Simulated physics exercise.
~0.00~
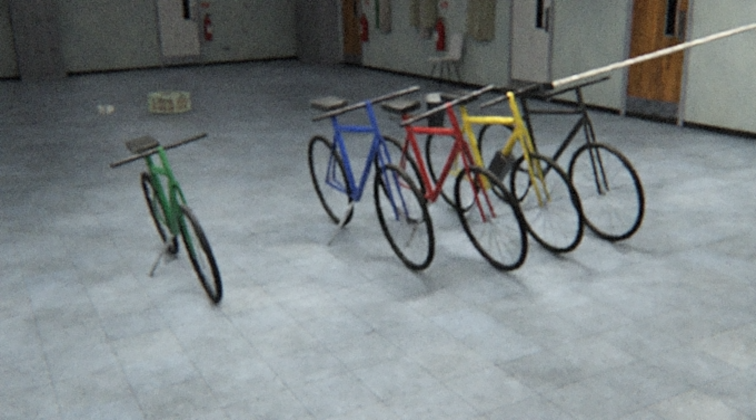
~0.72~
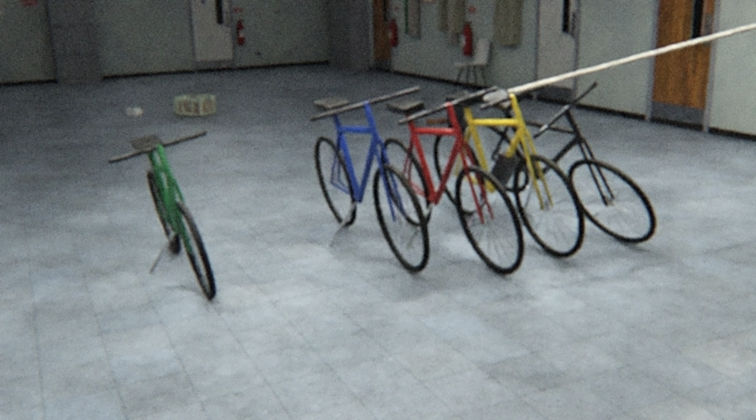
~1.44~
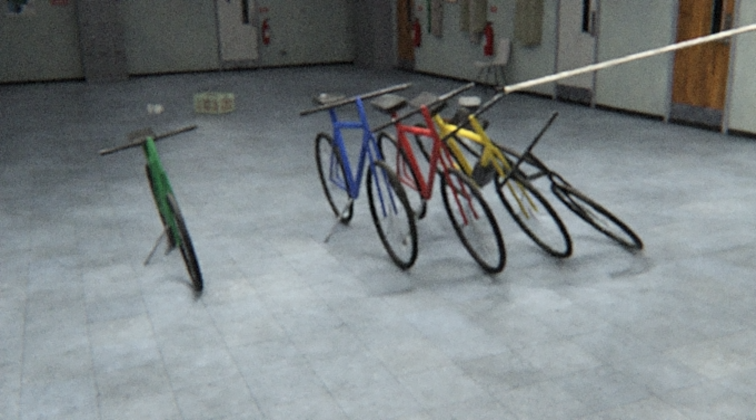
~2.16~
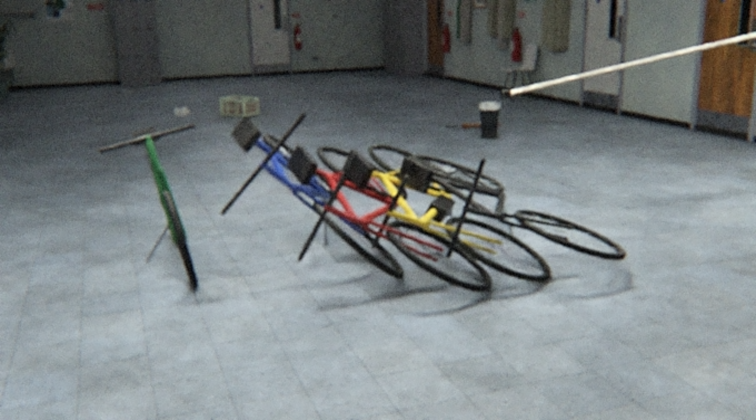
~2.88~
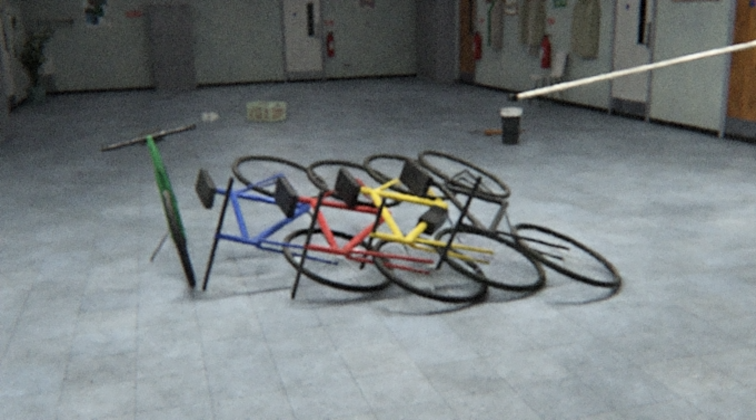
A pole tips the black bicycle, toppling the yellow, red and blue, while green stays standing.
